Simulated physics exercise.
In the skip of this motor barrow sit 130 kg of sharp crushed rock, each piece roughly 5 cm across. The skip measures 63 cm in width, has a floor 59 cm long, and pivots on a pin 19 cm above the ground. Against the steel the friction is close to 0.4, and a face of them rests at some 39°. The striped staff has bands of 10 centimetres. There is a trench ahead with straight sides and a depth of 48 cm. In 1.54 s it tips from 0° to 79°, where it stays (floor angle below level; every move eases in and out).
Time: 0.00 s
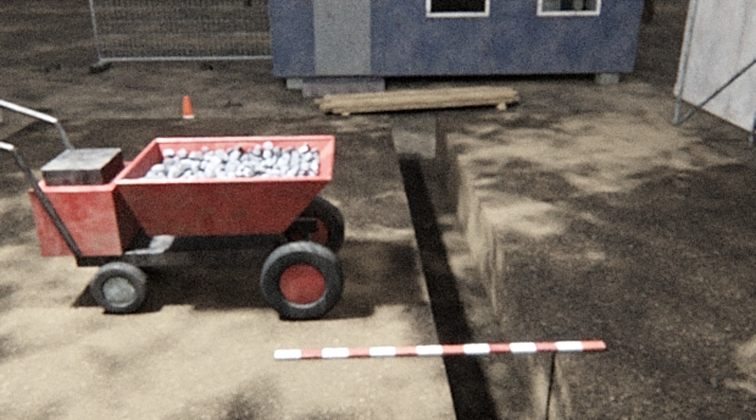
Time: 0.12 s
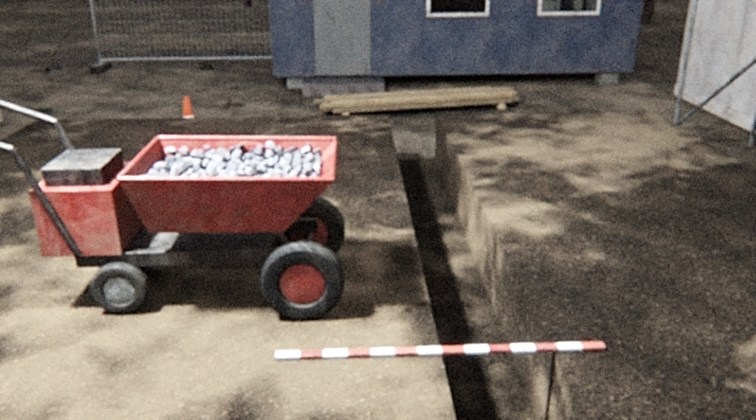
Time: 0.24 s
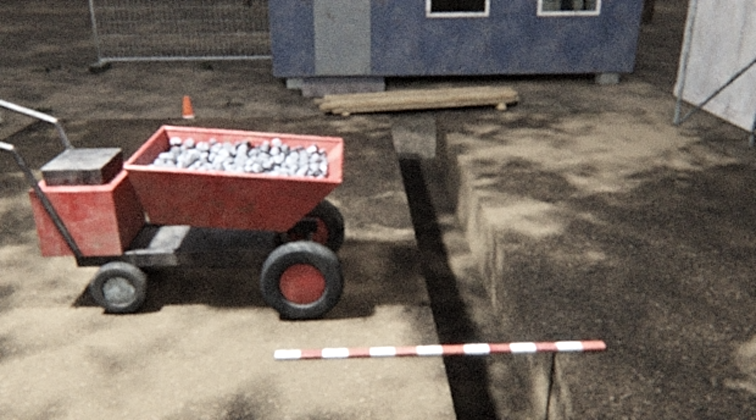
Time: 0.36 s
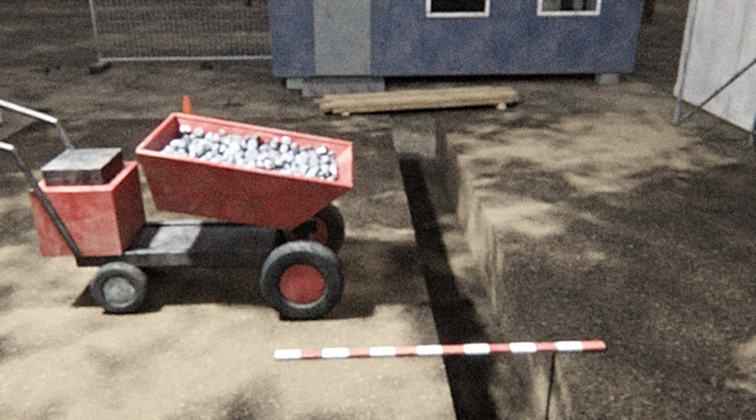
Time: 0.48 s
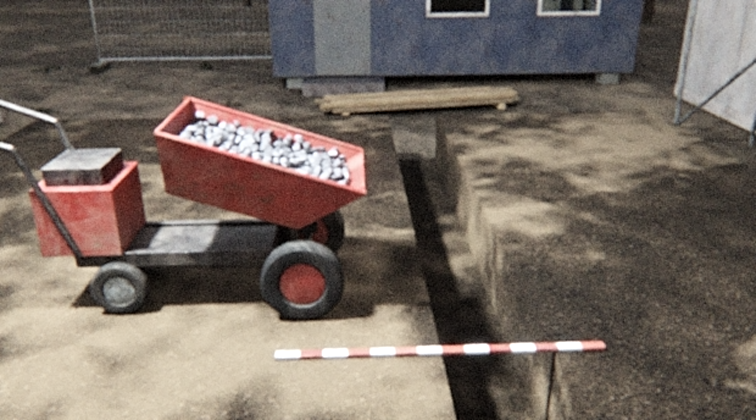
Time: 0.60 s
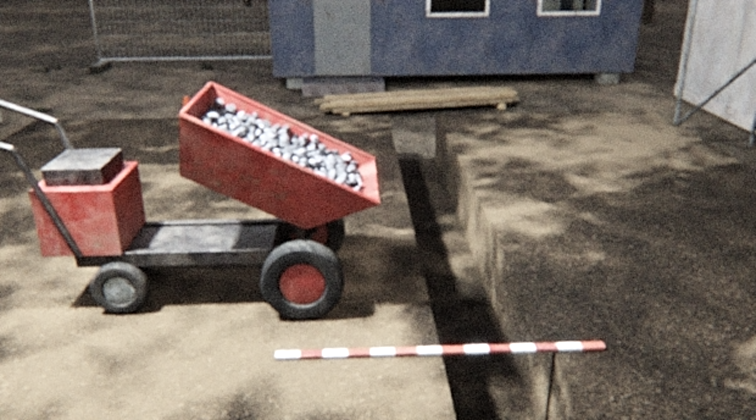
The red skip of a motor barrow, loaded with grey stones, tilts steadily toward the right.
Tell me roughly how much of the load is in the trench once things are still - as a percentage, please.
I would put it at 100 %.
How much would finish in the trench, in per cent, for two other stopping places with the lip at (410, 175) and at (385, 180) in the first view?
75 and 95 %.
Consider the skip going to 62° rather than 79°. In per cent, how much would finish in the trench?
In that case some 55 per cent.
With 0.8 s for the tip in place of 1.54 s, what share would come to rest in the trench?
I'd put it at roughly 100 per cent.
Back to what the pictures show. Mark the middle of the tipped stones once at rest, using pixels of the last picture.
The stones end up centred near (473, 349).
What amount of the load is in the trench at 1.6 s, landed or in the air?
Around 60 per cent of it.
After 1.2 s the floor is at 67°; 100 % in the skip; the foremost stones are at (422, 242).
After 1.6 s the floor is at 79°; 39 % in the skip, 1 % short of the trench, 60 % in the trench; the foremost stones are at (511, 357).
After 2.0 s the floor is at 79°; 10 % in the skip, 1 % short of the trench, 89 % in the trench; the foremost stones are at (512, 344).
After 3.9 s the floor is at 79°; 0 % in the skip, 100 % in the trench; the foremost stones are at (512, 347).
